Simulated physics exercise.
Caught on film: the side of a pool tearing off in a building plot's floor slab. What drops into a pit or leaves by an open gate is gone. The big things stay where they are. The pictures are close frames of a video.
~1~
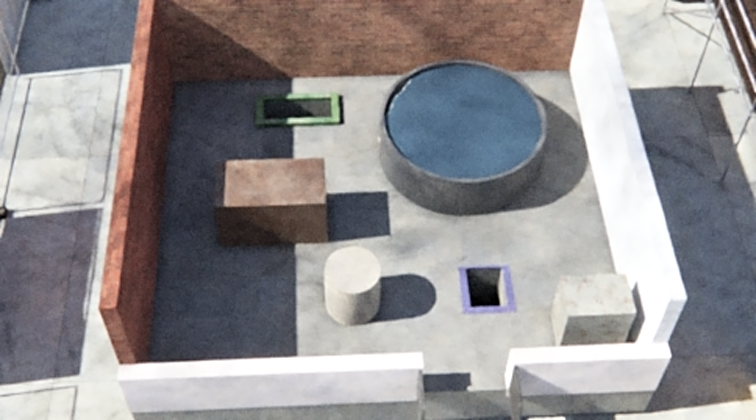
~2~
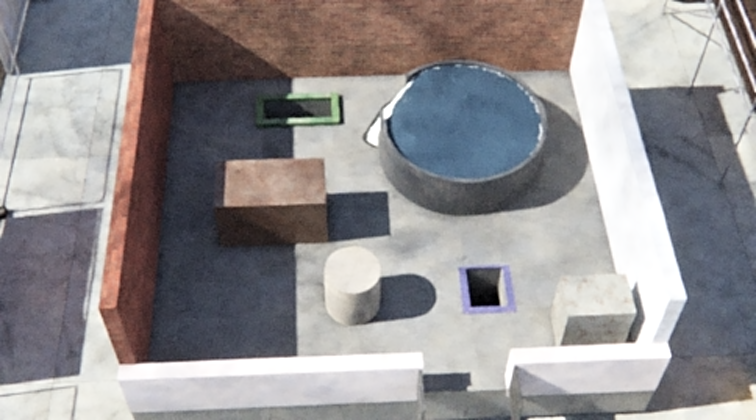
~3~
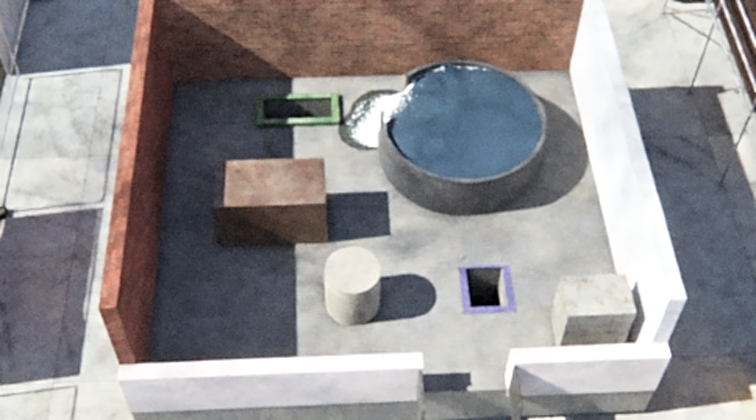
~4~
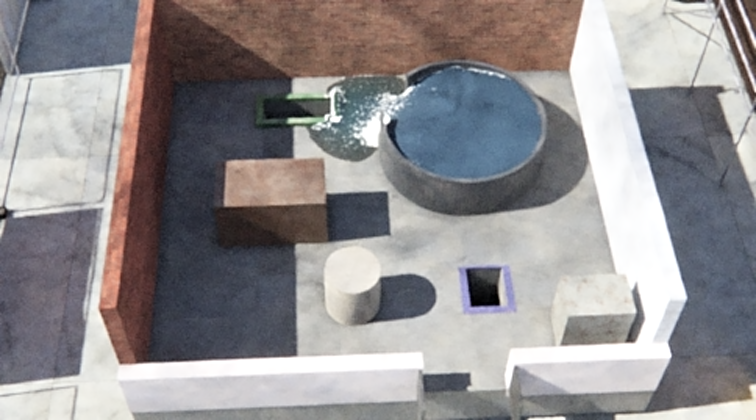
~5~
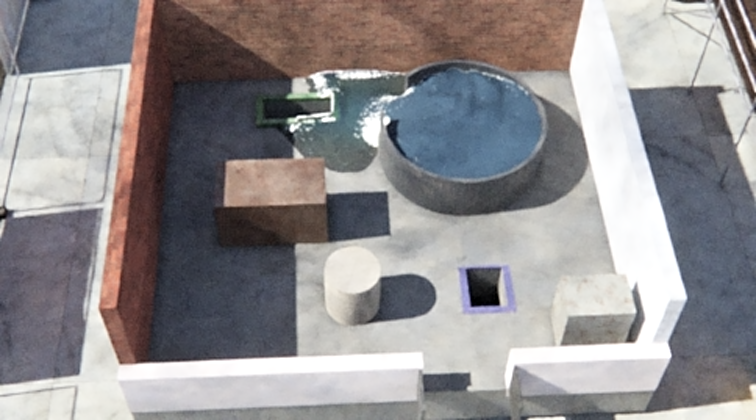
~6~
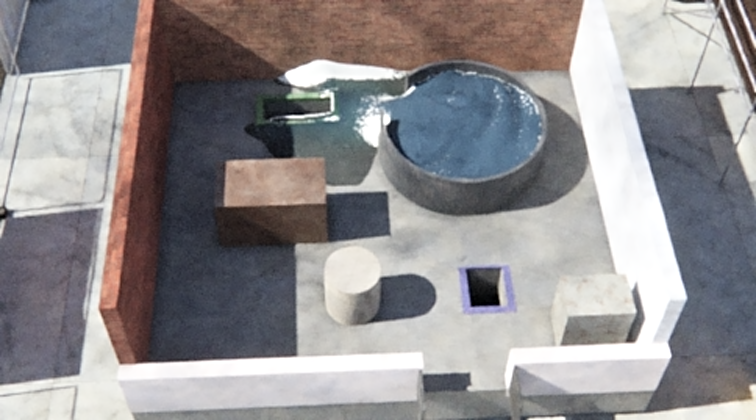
Water bursting from the left side of a round tank, spreading leftward across a walled concrete yard and around a green-framed pit.
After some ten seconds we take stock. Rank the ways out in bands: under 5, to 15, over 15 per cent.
One by one: The gate takes less than 5 %; the green pit takes more than 15 %; the blue pit takes less than 5 %.
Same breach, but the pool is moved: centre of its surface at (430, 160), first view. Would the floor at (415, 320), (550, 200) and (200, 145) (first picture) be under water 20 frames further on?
As listed: Dry, free of water, under water.
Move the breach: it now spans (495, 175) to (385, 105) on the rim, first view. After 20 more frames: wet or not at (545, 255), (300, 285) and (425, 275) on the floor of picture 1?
One after the other: No water, awash, under water.
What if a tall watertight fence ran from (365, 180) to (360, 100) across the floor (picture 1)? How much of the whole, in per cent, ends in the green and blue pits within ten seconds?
In per cent: Green 4, blue 6.
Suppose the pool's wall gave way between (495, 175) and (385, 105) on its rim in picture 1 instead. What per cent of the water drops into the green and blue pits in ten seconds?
Per cent: Green 0, blue 14.
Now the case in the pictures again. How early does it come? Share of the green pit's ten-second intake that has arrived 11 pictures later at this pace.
Near 40 in a hundred.
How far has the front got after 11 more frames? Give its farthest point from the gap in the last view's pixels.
Around (159, 251).
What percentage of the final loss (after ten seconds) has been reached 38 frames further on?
Roughly 75 per cent.
A moment on, water covers 25 % of the floor; the gate 0 %, the green pit 4 %, the blue pit 0 %.
Next, water covers 30 % of the floor; the gate 0 %, the green pit 8 %, the blue pit 0 %.
Then, water covers 40 % of the floor; the gate 0 %, the green pit 13 %, the blue pit 0 %.
Later, water covers 70 % of the floor; the gate 0 %, the green pit 18 %, the blue pit 0 %.
In the end, water covers 95 % of the floor; the gate 1 %, the green pit 21 %, the blue pit 2 %.
